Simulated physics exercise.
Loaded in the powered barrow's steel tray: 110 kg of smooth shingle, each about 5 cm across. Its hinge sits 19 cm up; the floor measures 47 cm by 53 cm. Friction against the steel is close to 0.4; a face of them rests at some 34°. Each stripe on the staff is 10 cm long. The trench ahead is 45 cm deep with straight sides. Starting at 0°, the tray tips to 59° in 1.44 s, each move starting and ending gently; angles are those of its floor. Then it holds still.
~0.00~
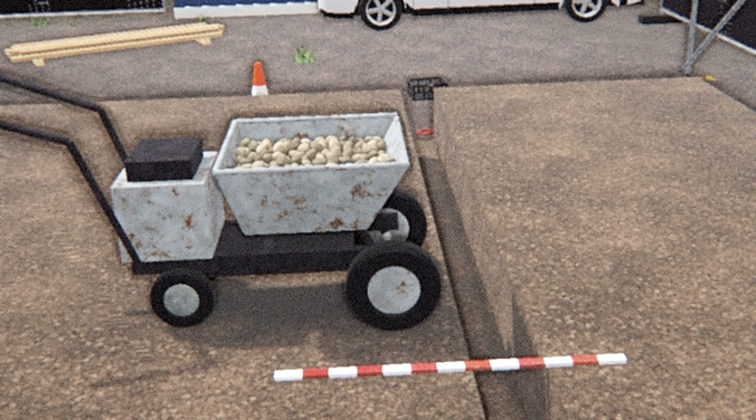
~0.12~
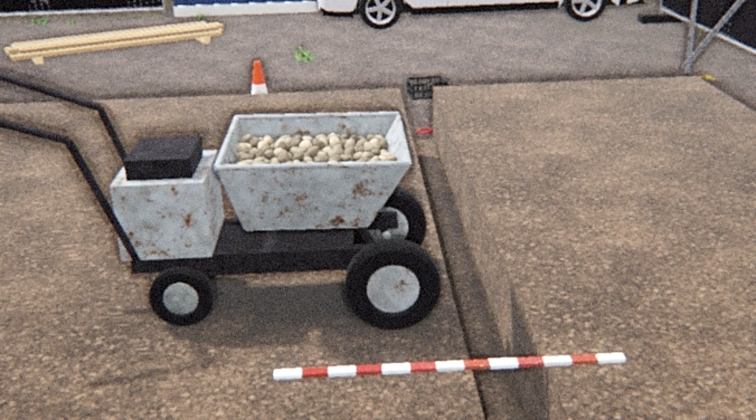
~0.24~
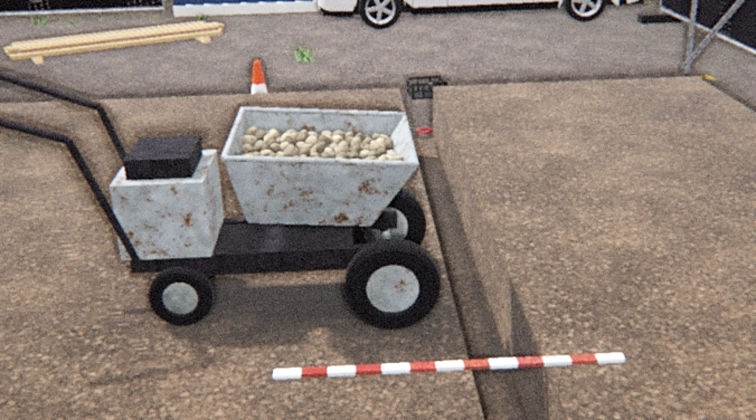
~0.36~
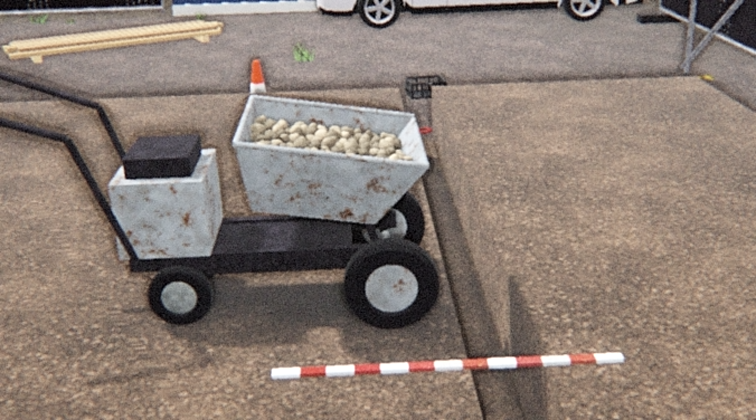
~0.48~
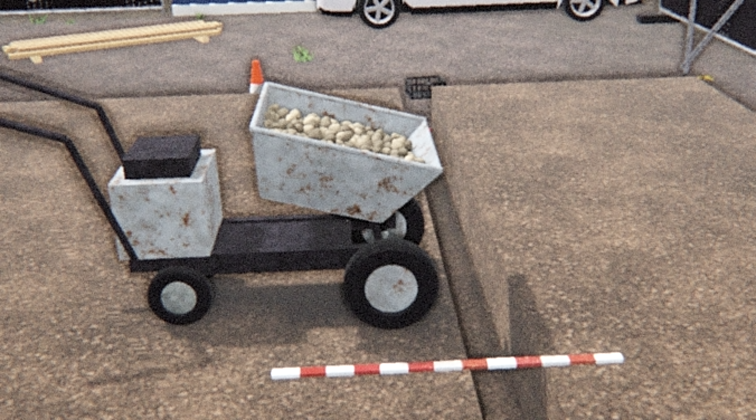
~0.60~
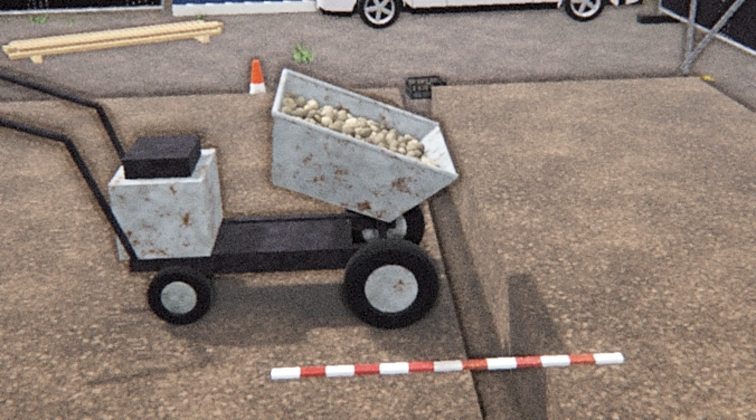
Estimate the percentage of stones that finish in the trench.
Some 15 per cent of it.
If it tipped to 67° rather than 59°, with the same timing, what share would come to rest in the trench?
Then about 25 per cent.
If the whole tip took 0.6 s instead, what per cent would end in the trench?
Then about 5 per cent.
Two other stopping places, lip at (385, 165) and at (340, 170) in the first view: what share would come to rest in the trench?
About 35 and 55 per cent.
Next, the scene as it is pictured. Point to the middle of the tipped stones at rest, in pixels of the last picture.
Around (548, 283).
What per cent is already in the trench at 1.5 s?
Some 0 per cent.
After 1.1 s the floor is at 50°; 100 % in the tray; the foremost stones are at (485, 188).
After 1.5 s the floor is at 59°; 81 % in the tray, 2 % in the trench, 16 % past the trench; the foremost stones are at (577, 279).
After 1.9 s the floor is at 59°; 62 % in the tray, 2 % in the trench, 35 % past the trench; the foremost stones are at (661, 284).
After 3.8 s the floor is at 59°; 43 % in the tray, 15 % in the trench, 42 % past the trench; the foremost stones are at (724, 278).
